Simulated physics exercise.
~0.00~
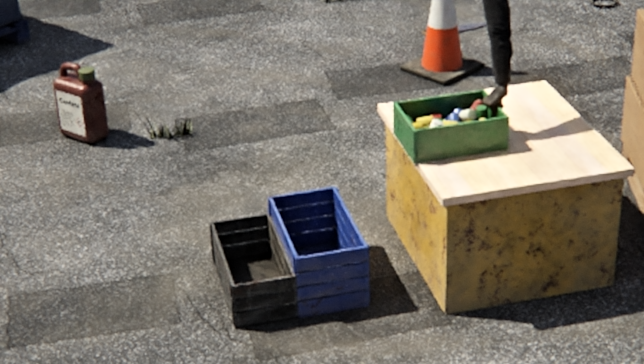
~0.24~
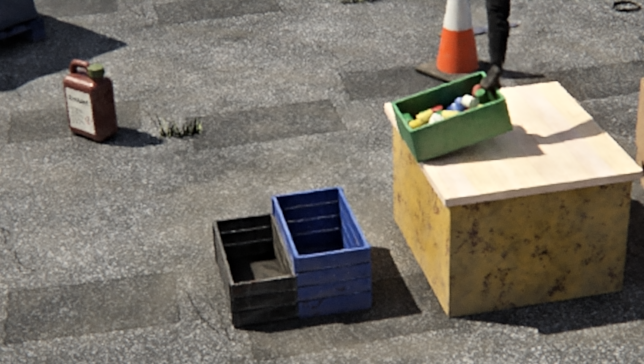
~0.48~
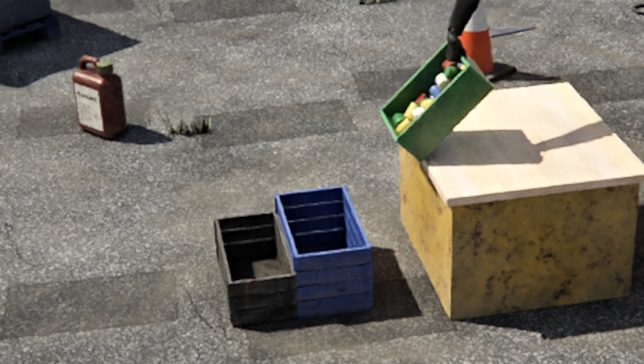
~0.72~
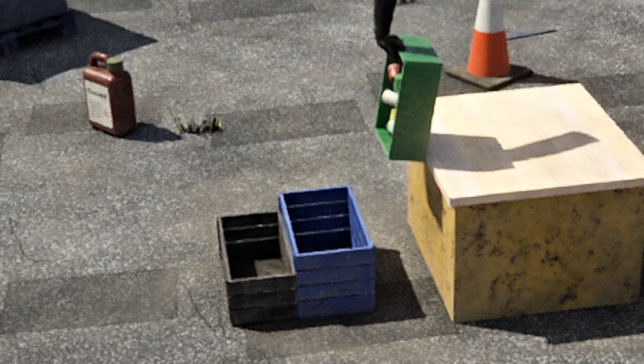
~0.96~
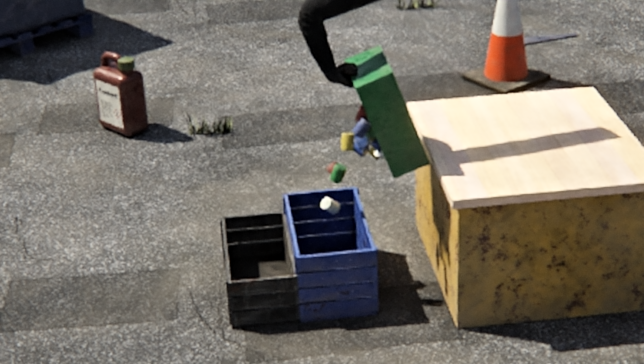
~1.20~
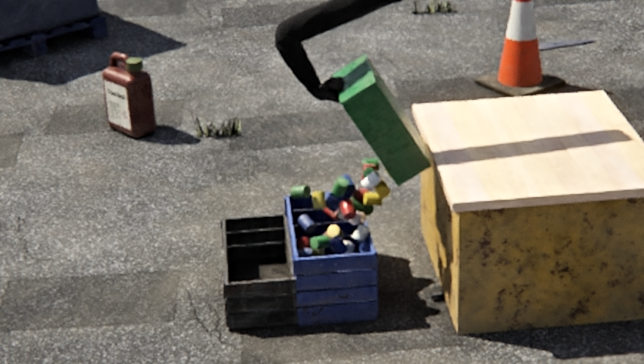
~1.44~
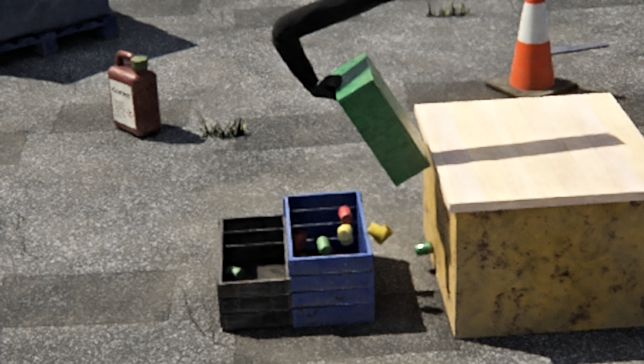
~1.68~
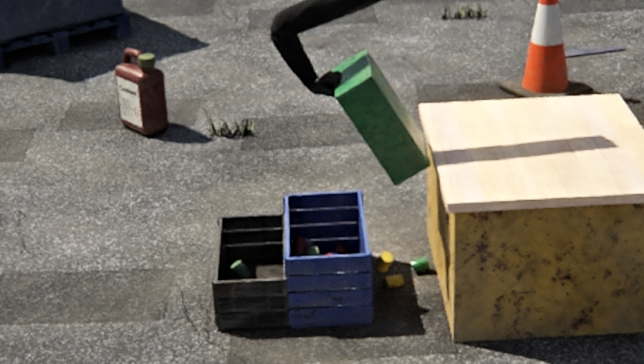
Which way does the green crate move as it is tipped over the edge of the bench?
The green crate moves to the left as the viewer sees it, swinging over the edge of the bench toward the blue trough.
